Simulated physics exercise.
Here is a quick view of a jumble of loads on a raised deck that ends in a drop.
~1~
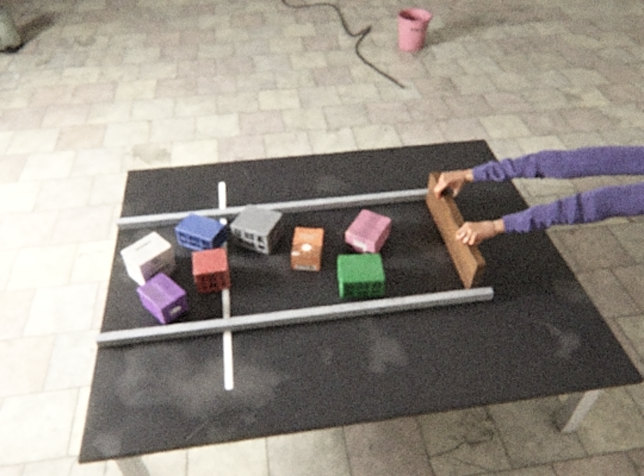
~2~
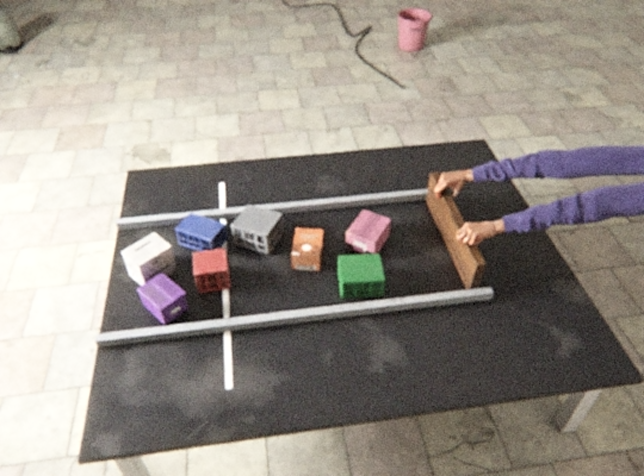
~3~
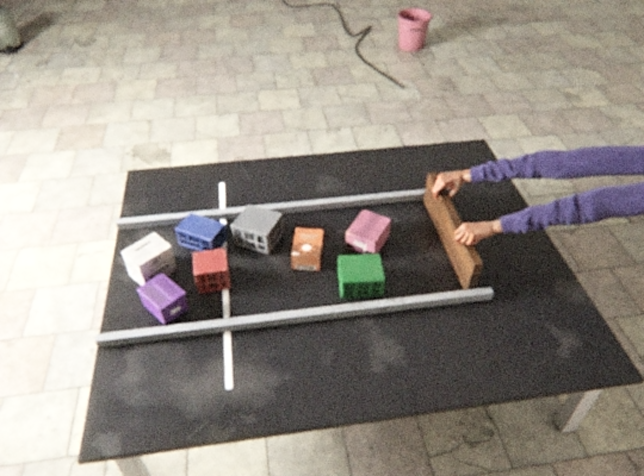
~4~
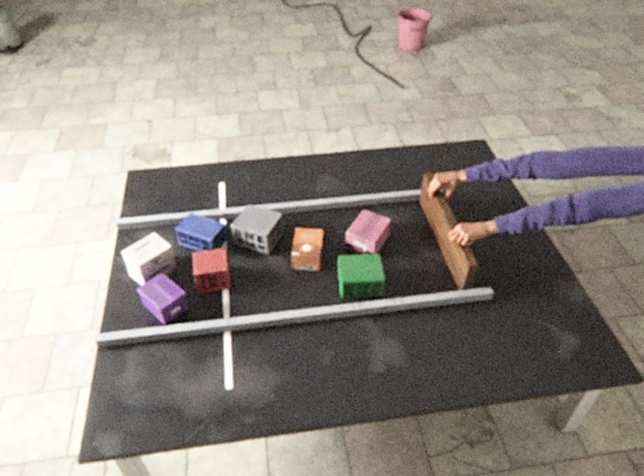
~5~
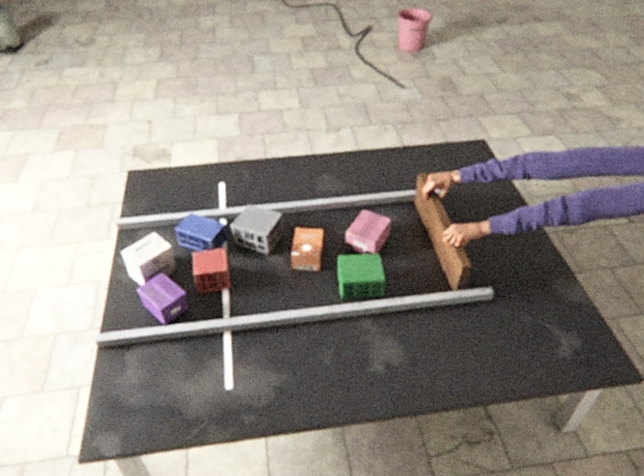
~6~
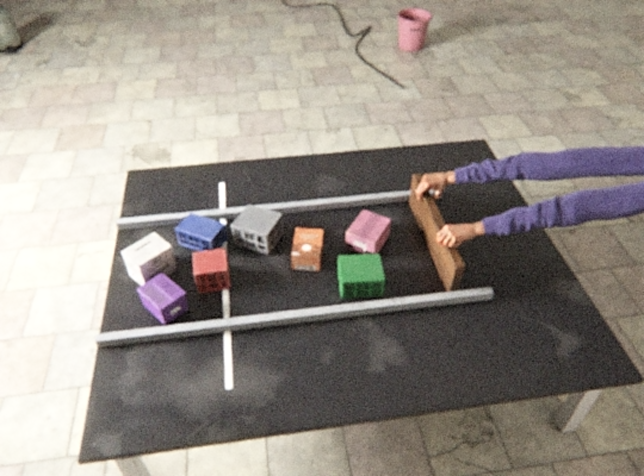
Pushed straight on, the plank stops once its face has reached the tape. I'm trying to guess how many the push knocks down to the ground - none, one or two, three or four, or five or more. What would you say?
I would say none.
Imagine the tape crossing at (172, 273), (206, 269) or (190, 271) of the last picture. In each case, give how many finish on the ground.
In order, 2, 0 and 1.
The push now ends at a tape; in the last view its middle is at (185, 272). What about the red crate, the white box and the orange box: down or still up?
The red crate ends up down. The white box ends up down. The orange box stays put.
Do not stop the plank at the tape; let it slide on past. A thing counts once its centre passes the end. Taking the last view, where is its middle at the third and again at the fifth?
I'd say close to (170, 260), and after that close to (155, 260).
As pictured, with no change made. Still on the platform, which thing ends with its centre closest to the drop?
The white box.
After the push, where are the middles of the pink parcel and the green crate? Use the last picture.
In the last picture, roughly (208, 259) and (203, 295).
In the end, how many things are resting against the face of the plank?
My count gives 3.
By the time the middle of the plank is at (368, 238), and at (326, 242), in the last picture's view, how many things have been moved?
Counting first: 2, next 4.
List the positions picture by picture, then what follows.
White box (150, 261); purple tote (164, 299); blue crate (202, 234); plank (452, 229); tape (225, 267), in the first frame.
Purple tote (164, 299); plank (452, 229), in the second frame.
Blue crate (202, 234); orange box (308, 249), in the third frame.
White box (150, 261); pink parcel (368, 234), in the fourth frame.
Purple tote (164, 299); green crate (361, 276), in the fifth frame.
White box (150, 261); purple tote (164, 299); blue crate (202, 234); plank (434, 231); tape (225, 267), in the sixth frame.
Soon after, none off yet; white box at rest near (150, 261); purple tote at rest near (164, 299); blue crate at rest near (202, 234).
At rest, the number that fall off is zero.
